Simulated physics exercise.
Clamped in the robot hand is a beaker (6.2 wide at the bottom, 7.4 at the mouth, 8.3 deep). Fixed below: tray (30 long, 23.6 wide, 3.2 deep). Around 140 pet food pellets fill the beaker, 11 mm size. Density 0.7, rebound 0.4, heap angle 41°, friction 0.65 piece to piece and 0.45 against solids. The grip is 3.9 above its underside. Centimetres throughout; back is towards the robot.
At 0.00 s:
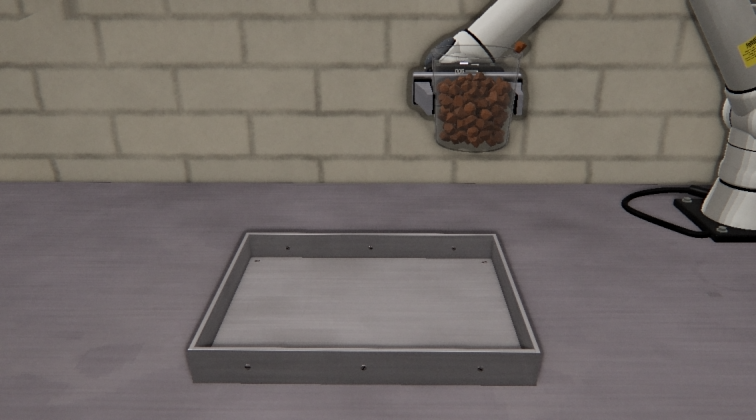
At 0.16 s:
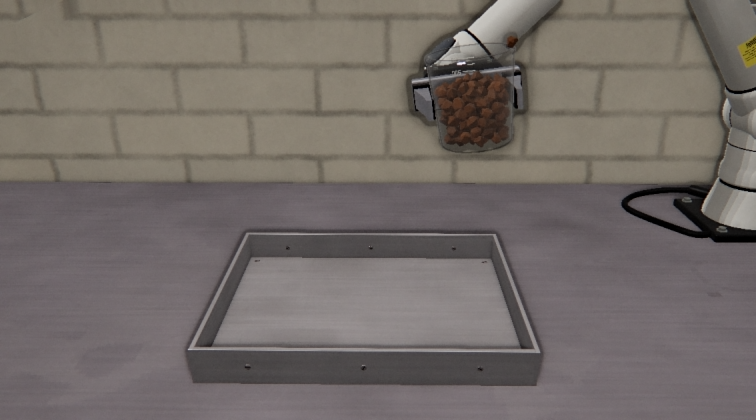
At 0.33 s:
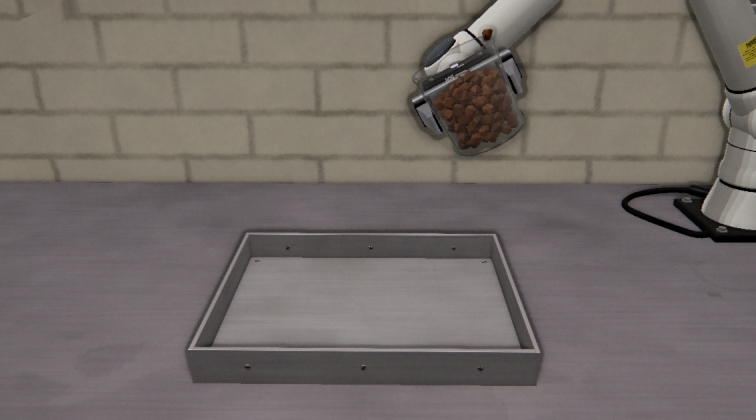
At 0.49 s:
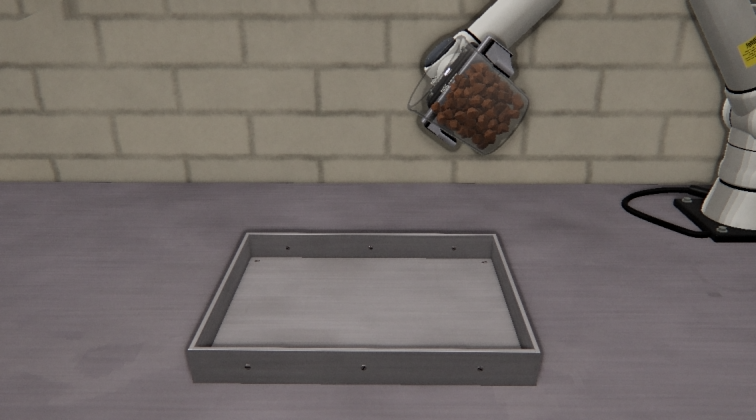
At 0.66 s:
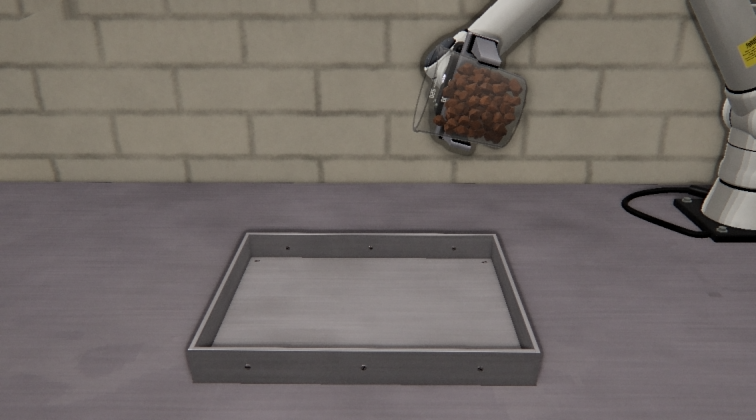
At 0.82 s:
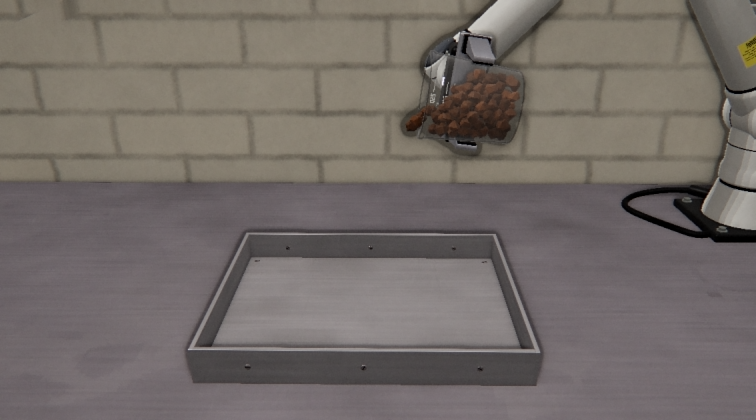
At the start, a robot arm holds a clear beaker of brown pellets upright above a table, up and to the right of an empty gray tray. The arm steadily tilts the beaker toward the left until it lies nearly on its side, and the pellets shift toward its open mouth.
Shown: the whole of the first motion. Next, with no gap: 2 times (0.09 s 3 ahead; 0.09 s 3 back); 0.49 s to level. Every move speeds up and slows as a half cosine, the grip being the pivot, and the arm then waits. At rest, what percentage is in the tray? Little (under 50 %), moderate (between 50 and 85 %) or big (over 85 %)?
Answer: Moderate; between 50 and 85 % of the pet food pellets finish in the tray.
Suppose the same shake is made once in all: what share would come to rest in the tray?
In that case some 40 per cent.
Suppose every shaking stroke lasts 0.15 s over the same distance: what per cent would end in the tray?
In that case some 20 per cent.
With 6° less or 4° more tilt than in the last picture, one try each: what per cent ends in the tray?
About 50 and 75 per cent.
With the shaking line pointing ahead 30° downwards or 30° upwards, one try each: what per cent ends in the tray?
Some 30 and 85 per cent.
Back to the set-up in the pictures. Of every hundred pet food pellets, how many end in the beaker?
Some 40 per cent.
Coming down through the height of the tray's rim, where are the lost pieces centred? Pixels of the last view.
Around (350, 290).
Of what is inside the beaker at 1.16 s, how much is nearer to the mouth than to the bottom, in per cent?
Roughly 85 per cent.
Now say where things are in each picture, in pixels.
The first frame shows beaker middle at (473, 99), level; upper third of the load around (475, 90), from x 445 to 520, top at y 45; 138 in the beaker.
The second frame shows beaker middle at (473, 99), tilted 8° forward; upper third of the load around (478, 91), from x 440 to 510, top at y 40.
The third frame shows beaker middle at (472, 100), tilted 28° forward; upper third of the load around (480, 91), from x 440 to 515, top at y 35.
The fourth frame shows beaker middle at (471, 101), tilted 54° forward; upper third of the load around (481, 89), from x 435 to 515, top at y 70.
The fifth frame shows beaker middle at (471, 101), tilted 74° forward; upper third of the load around (479, 86), from x 440 to 515, top at y 70.
The sixth frame shows beaker middle at (471, 102), tilted 82° forward; upper third of the load around (486, 90), from x 410 to 515, top at y 75; 138 in the beaker.
After 1.16 s, tilted 82° forward, highest piece 23 above the table; 78 in the beaker, 46 in the tray, 14 in flight or on a rim.
After 1.50 s, tilted 22° forward, highest piece 25 above the table; 85 in the tray, 52 in the beaker, 1 on the table or floor.
After 1.87 s, level, highest piece 24 above the table; 85 in the tray, 52 in the beaker, 1 on the table or floor.
After 2.92 s, level, highest piece 24 above the table; 85 in the tray, 52 in the beaker, 1 on the table or floor.
At rest, 85 in the tray, 52 in the beaker, 1 on the table or floor. That is 62 % in the tray.
